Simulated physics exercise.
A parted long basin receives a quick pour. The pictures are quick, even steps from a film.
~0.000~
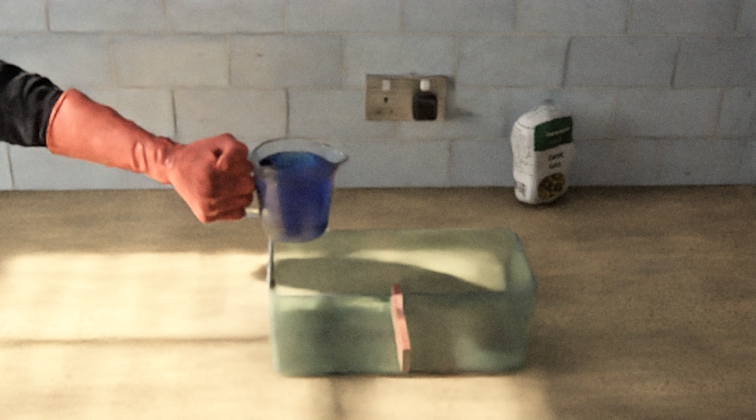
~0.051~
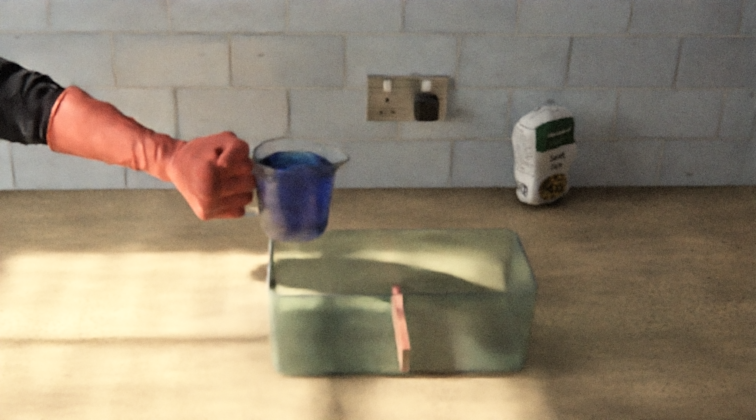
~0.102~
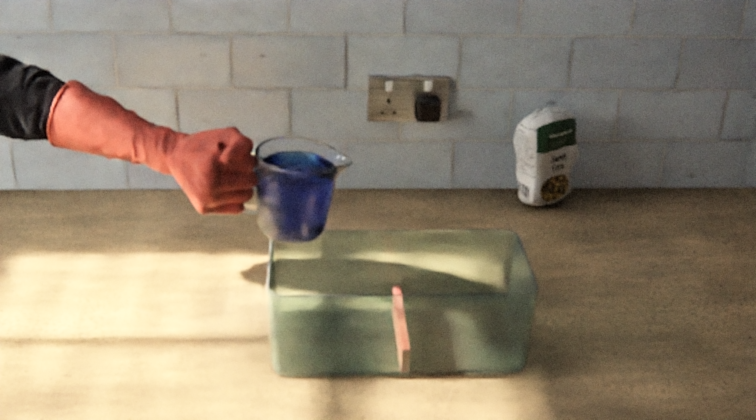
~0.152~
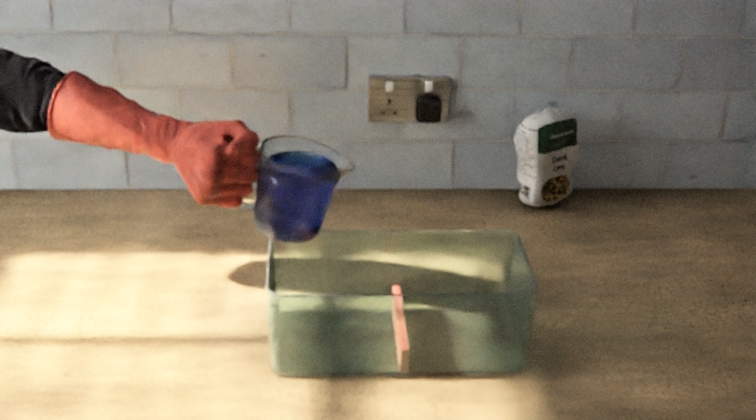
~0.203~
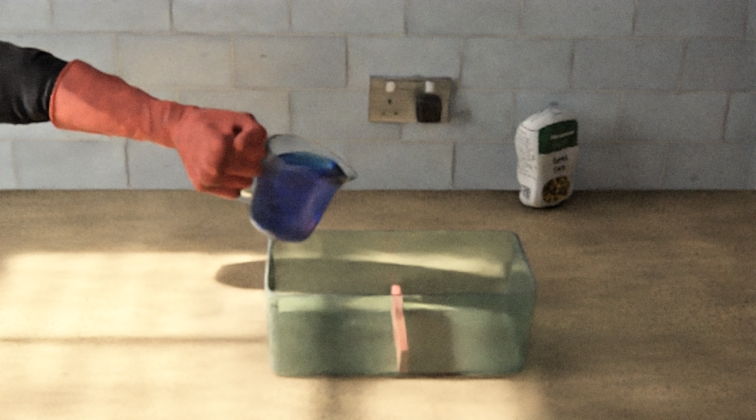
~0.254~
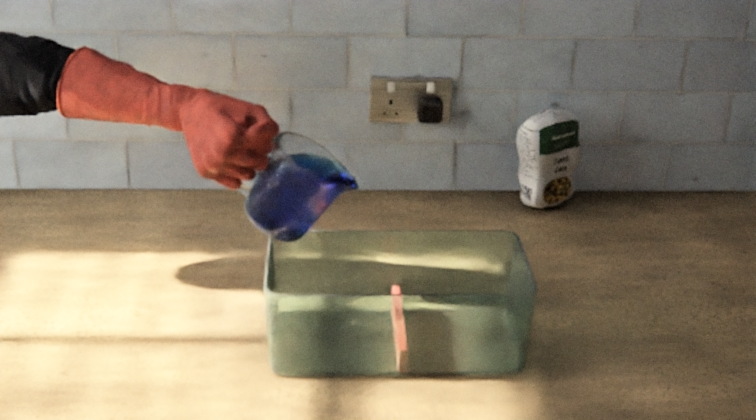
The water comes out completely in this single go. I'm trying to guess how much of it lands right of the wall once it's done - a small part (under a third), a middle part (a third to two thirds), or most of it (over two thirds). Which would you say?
I'd say a small part, under a third.
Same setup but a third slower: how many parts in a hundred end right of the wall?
Something like 25 in a hundred.
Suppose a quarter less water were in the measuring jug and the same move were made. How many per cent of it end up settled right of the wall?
I'd put it at some 5 %.
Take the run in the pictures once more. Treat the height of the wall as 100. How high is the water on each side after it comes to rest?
Levels: Left around 50 per cent, right around 10 per cent.
A moment on, the measuring jug is tipped on its side and 51 per cent is still to pour, 19 is left of the wall and 9 right of it.
Next, the measuring jug is tipped right over and 10 per cent is still to pour, 68 is left of the wall and 15 right of it.
Then the measuring jug is tipped right over and 1 per cent is still to pour, 80 is left of the wall and 16 right of it.
Later the measuring jug is tipped right over and 0 per cent is still to pour, 82 is left of the wall and 17 right of it.
Finally, 82 per cent lies left of the wall, 17 right of it and 2 outside.
